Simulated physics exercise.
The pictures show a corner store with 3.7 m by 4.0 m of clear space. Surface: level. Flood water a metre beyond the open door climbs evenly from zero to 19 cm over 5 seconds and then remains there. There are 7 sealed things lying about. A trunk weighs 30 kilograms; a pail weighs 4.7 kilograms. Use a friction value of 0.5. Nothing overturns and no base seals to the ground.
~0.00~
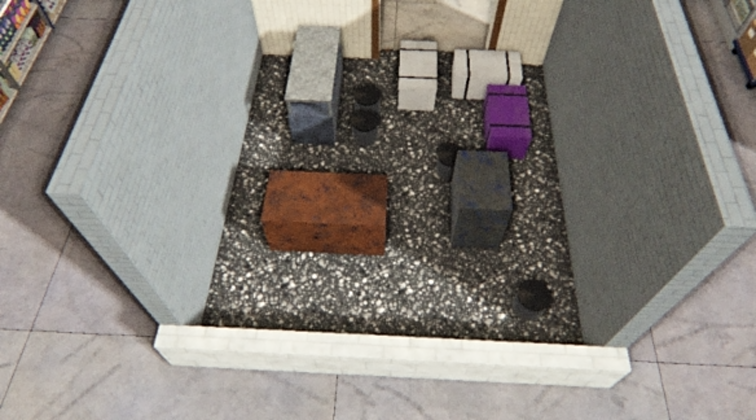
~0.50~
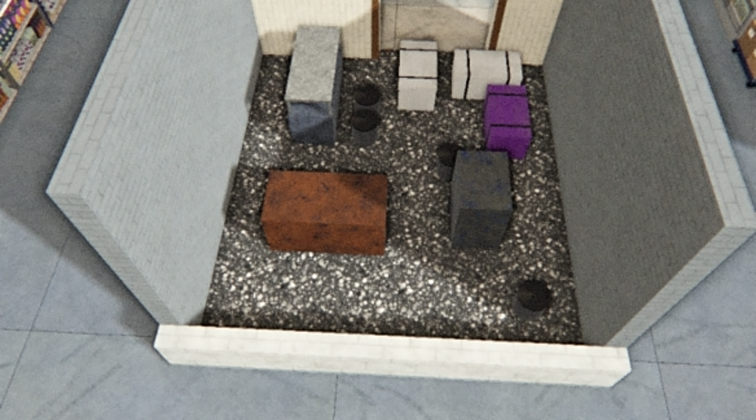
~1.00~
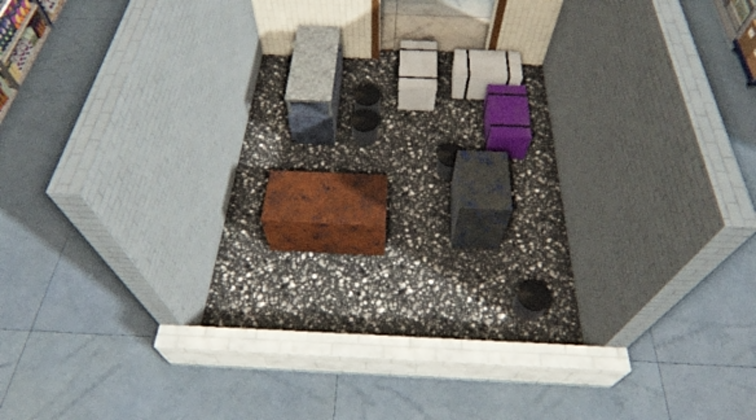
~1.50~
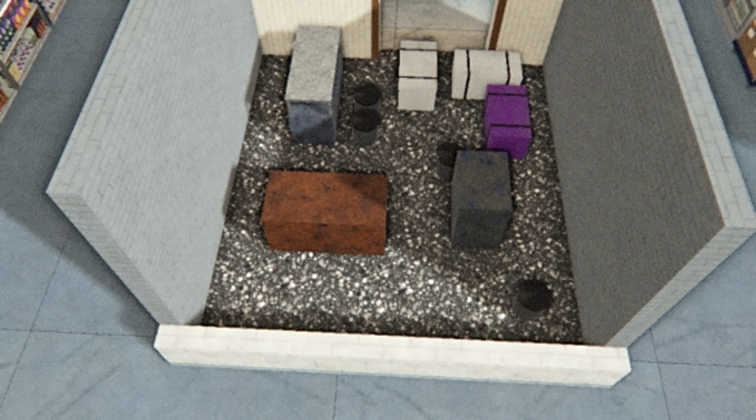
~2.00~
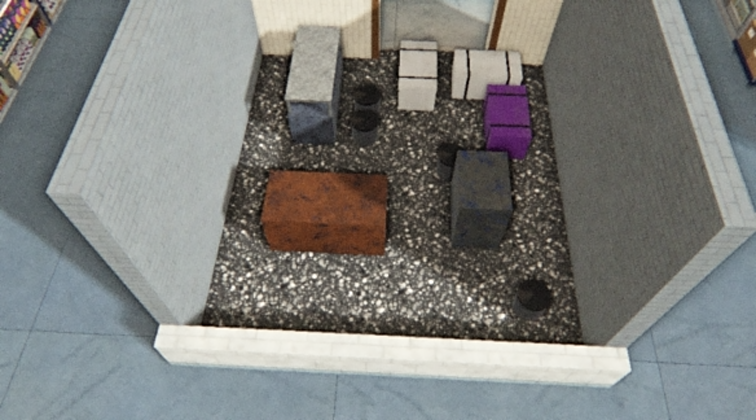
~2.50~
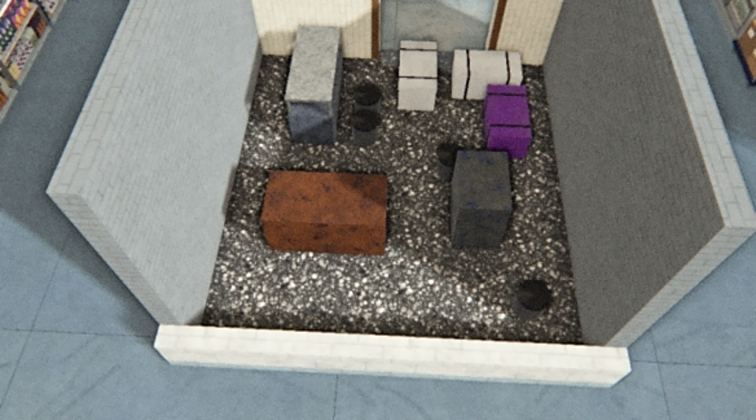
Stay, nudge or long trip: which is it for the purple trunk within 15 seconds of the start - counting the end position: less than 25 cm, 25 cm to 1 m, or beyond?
Distance covered: Large.
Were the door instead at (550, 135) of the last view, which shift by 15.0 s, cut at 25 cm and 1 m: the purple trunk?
With that change, the purple trunk is swept well off.
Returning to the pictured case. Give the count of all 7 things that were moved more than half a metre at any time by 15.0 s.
That adds up to 7.
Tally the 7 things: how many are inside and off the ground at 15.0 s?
7 of them.
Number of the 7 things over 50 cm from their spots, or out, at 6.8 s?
At that moment it comes to 3.
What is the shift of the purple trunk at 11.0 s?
I'd guess some 60 cm by then.
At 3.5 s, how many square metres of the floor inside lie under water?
Wet: Near 1.0 m2.
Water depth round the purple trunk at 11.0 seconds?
Depth approx. 11 cm.
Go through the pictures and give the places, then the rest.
The purple trunk at (509, 110), on the bottom; 0.0 m2 under water; 0 of 7 have shifted, in the first picture.
The purple trunk at (509, 110), on the bottom; water covers 0.0 m2; 0 of 7 have shifted, in the second picture.
The purple trunk at (509, 110) rests on the ground; water covers 0.0 m2; 0 of 7 have shifted, in the third picture.
The purple trunk at (509, 110), on the bottom; 0.0 m2 under water; 0 of 7 have shifted, in the fourth picture.
The purple trunk at (509, 110), on the bottom; water covers 0.0 m2; 0 of 7 have shifted, in the fifth picture.
The purple trunk at (509, 110), on the bottom; water covers 0.2 m2; 0 of 7 have shifted, in the sixth picture.
After 3.5 s the purple trunk is near (509, 110), 0.0 m from its start, aground; 0 afloat.
After 6.8 s the purple trunk is near (510, 112), 0.0 m from its start, aground; 1 afloat.
After 11.0 s the purple trunk is near (535, 149), 0.6 m from its start, afloat; 5 afloat.
After 15.0 s the purple trunk is near (533, 293), 2.3 m from its start, afloat; 7 afloat.
